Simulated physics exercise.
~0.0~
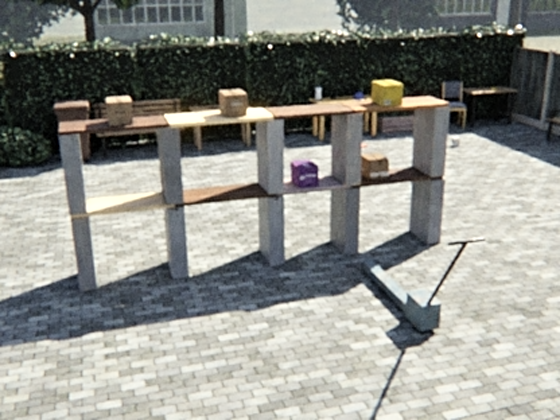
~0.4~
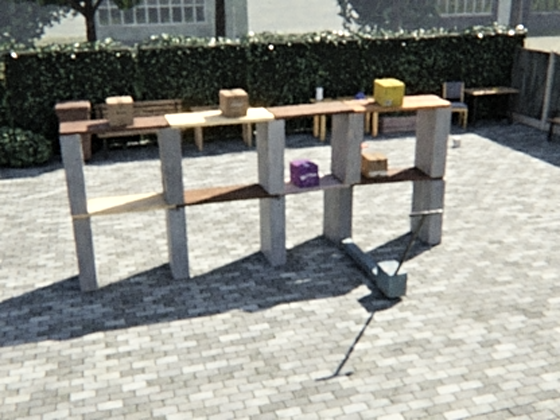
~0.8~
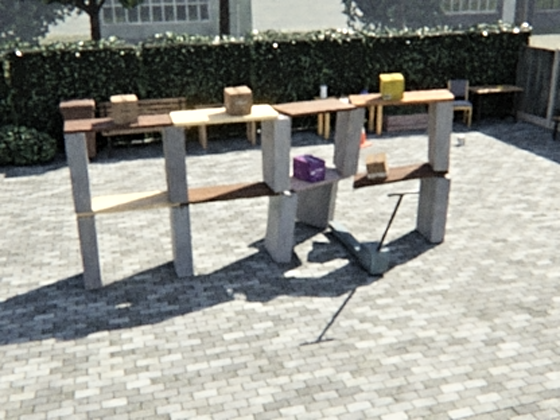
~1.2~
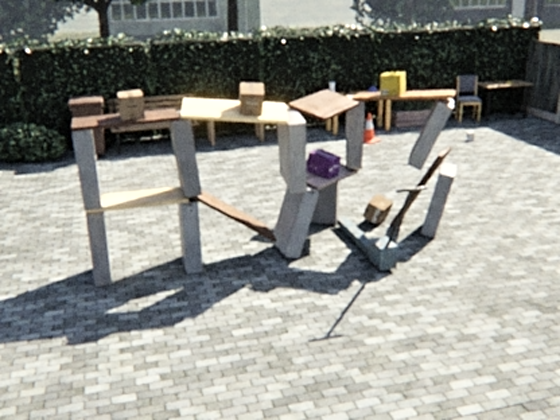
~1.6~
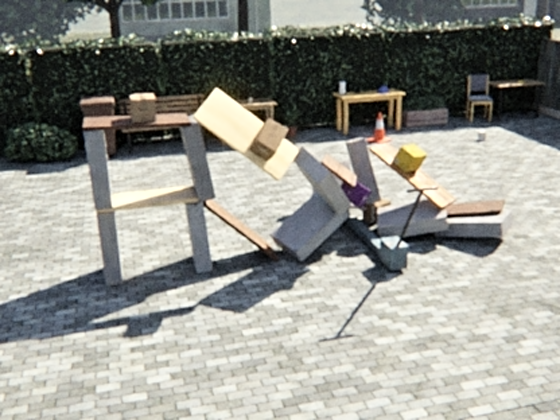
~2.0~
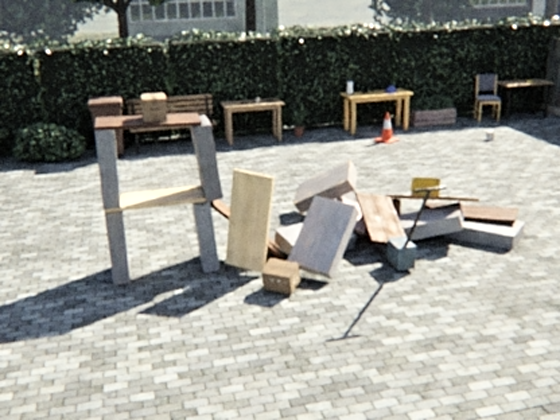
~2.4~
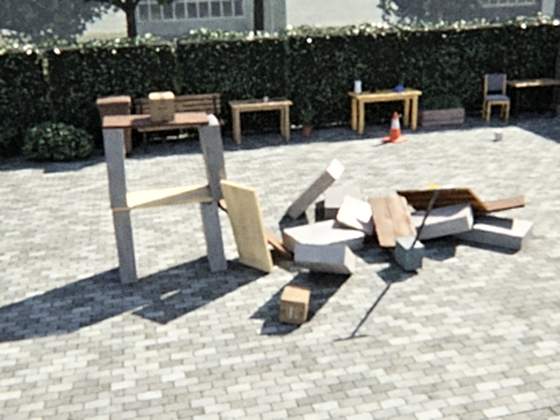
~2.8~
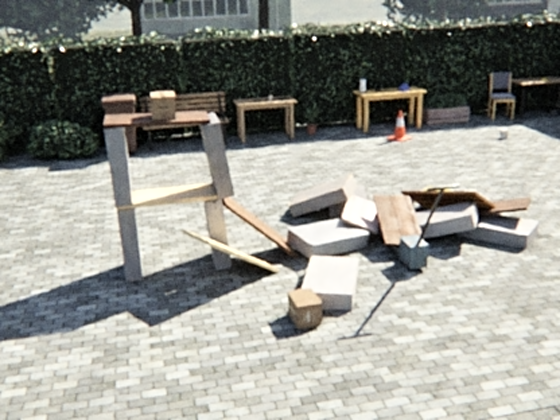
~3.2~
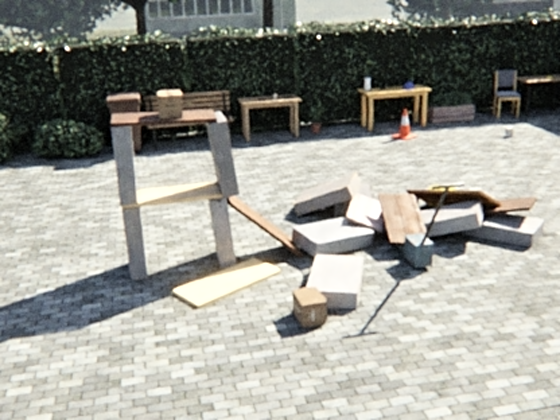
On a sunlit paved yard beside a hedge, a two-tier row of boards on grey uprights holds several cartons, including a yellow one and a purple one. A low jack slides in from the right and pushes against the foot of an upright. That upright shifts and leans, and the boards around it tilt and drop. The right side collapses, bringing down the yellow and purple cartons, while a pale board tips and its brown carton tumbles forward. The pale board swings upright, then falls flat. The left bay still stands with two cartons on top, beside a heap of blocks and boards.
